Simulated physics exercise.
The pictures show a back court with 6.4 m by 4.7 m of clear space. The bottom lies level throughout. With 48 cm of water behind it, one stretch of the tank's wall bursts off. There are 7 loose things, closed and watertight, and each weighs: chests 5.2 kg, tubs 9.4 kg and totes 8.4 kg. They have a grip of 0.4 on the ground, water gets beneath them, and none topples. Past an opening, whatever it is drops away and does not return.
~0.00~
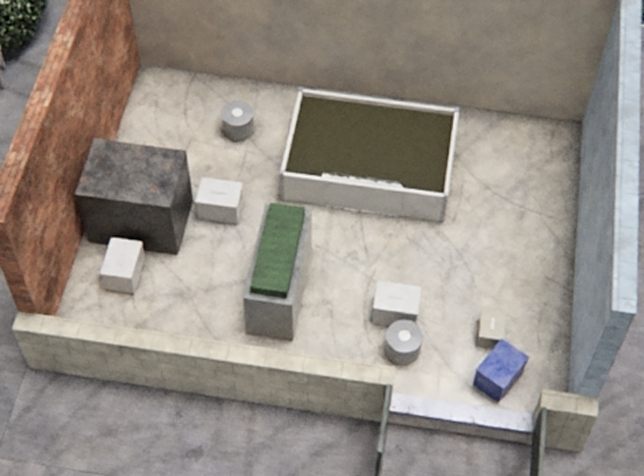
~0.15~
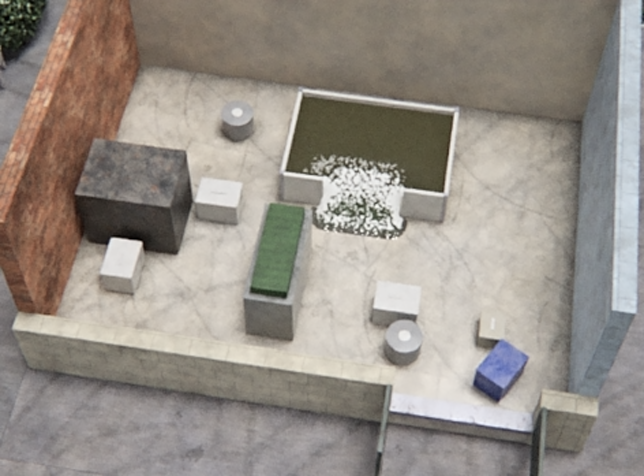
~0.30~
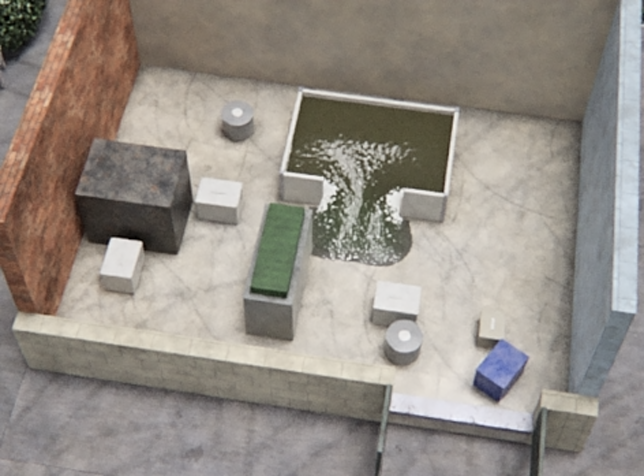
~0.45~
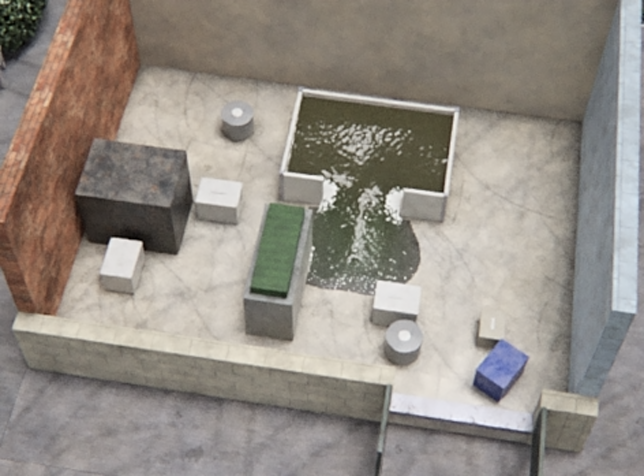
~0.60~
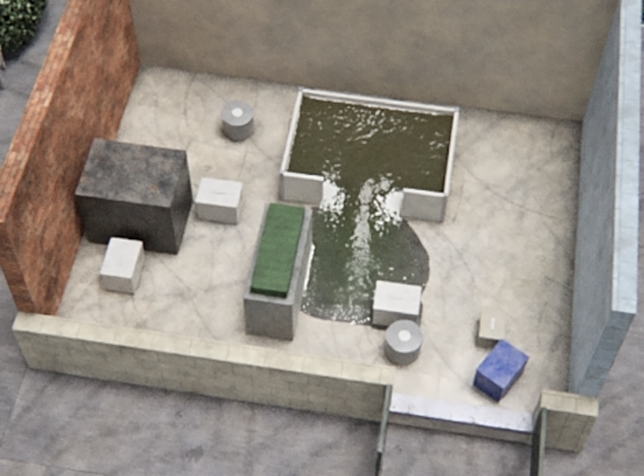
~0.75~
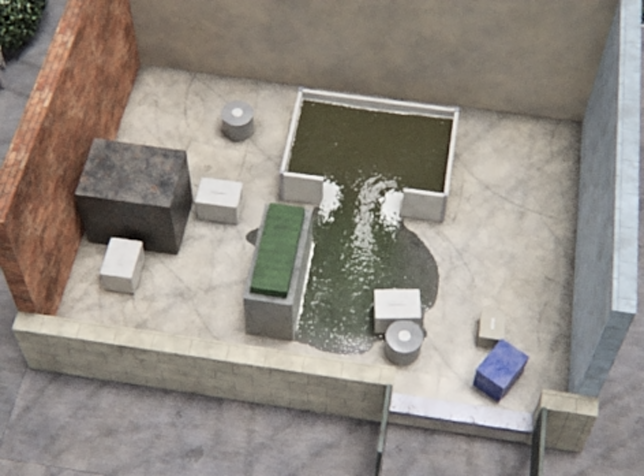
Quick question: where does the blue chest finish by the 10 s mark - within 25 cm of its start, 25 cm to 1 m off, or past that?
Past 1 m.
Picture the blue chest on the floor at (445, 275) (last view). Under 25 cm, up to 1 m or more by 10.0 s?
By that time it is swept a long way.
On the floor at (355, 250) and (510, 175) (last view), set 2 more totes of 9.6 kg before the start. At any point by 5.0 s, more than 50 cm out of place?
In that order: Past it, short of it.
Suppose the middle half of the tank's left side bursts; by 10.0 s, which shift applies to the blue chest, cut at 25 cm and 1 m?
My answer is that the blue chest remains put.
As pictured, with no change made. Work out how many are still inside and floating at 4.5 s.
The number is 2.
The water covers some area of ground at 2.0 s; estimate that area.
That flooded area is roughly 13 m2.
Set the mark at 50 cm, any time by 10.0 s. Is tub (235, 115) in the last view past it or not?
Looking at the run, it comes out shy of the mark.
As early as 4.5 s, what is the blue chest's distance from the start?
Around 140 centimetres.
After 2.0 s the blue chest is near (535, 378), 0.4 m from its start, aground; 1 of 7 are out; 1 afloat.
After 4.5 s the blue chest is near (562, 275), 1.5 m from its start, afloat; 2 of 7 are out; 2 afloat.
After 7.0 s the blue chest is near (549, 113), 4.0 m from its start, afloat; 2 of 7 are out; 2 afloat.
After 10.0 s the blue chest is near (512, 121), 3.7 m from its start, afloat; 2 of 7 are out; 3 afloat.
